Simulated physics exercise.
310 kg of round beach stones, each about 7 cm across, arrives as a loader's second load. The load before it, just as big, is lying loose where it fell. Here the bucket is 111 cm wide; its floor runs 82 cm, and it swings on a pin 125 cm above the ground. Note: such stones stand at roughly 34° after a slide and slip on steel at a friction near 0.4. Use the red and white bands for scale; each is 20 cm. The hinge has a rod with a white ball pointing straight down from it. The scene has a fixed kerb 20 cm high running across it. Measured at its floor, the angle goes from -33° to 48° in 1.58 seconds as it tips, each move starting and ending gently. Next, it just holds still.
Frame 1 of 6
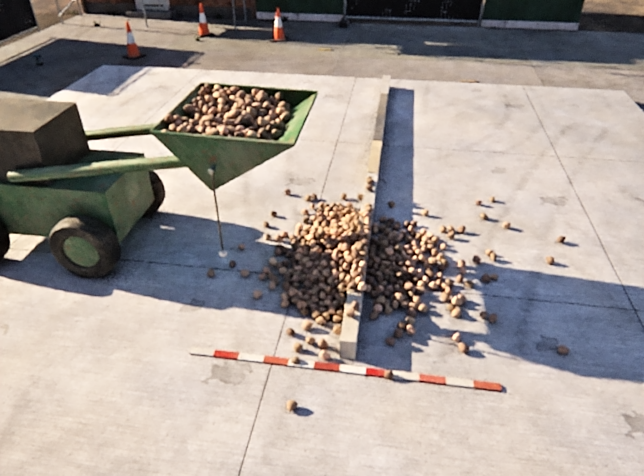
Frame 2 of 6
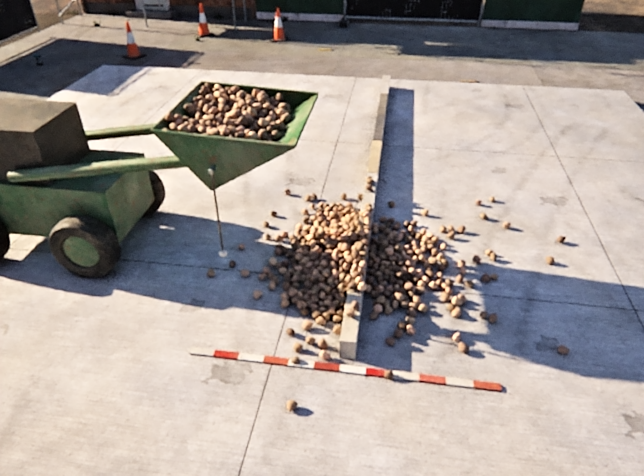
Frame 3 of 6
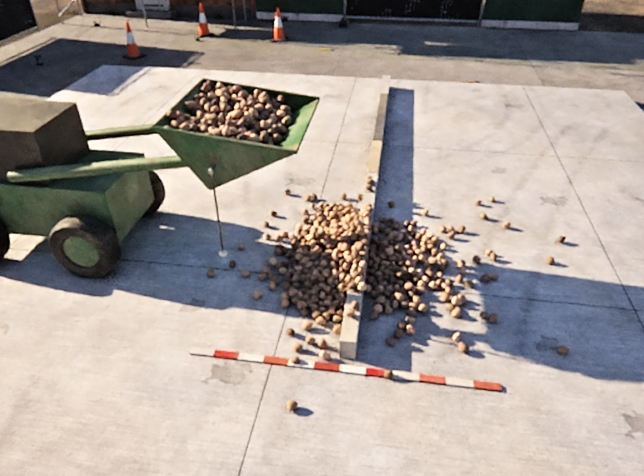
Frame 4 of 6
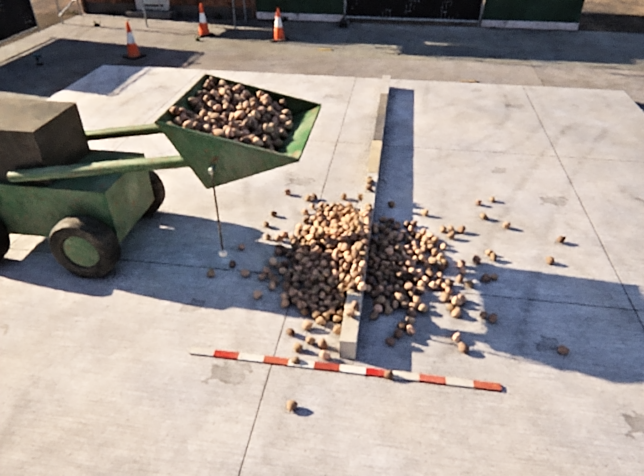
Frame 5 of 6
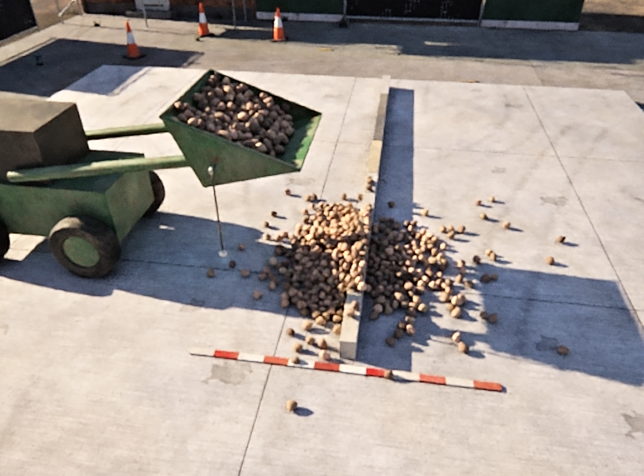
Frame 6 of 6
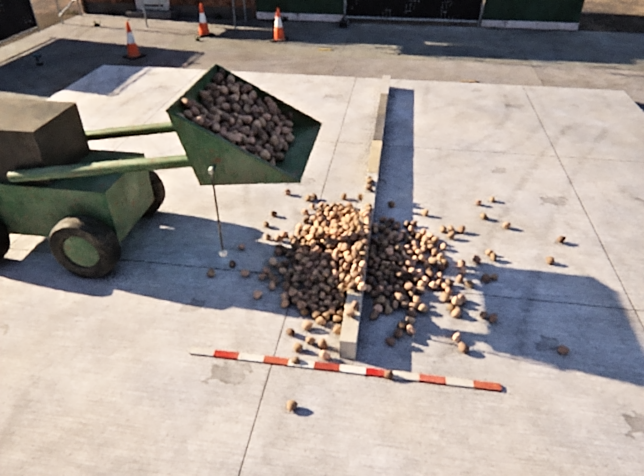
A green loader's bucket, heaped with brown rounded stones, tilts gradually forward, its right lip sinking and its back edge rising while the stones stay inside. The machine itself stays in place on the pale concrete, and the loose pile lying across the low kerb to the right remains unchanged.
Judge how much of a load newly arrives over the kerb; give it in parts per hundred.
Close to 2 in every hundred.
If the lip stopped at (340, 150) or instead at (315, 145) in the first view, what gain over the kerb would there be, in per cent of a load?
I'd say close to 30 per cent for one and close to 10 per cent for the other, in that order.
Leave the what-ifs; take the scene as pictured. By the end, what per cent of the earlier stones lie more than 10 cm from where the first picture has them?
I'd say roughly 10 per cent of them.
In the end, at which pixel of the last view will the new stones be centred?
Middle: Approx. (312, 250) px.
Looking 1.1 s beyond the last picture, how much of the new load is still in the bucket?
It keeps some 10 percent of its load.
Then, 0.6 s after the last picture the floor is at 35°; in per cent of one load, 90 in the bucket, 78 on this side of the kerb, 33 over the kerb; the foremost stones are at (516, 248).
Then, 1.1 s after the last picture the floor is at 48°; in per cent of one load, 10 in the bucket, 158 on this side of the kerb, 33 over the kerb; the foremost stones are at (516, 248).
Then, 1.4 s after the last picture the floor is at 48°; in per cent of one load, 0 in the bucket, 166 on this side of the kerb, 34 over the kerb; the foremost stones are at (516, 248).
Then, 4.0 s after the last picture the floor is at 48°; in per cent of one load, 0 in the bucket, 166 on this side of the kerb, 34 over the kerb; the foremost stones are at (516, 248). Net gain over the kerb, 2.
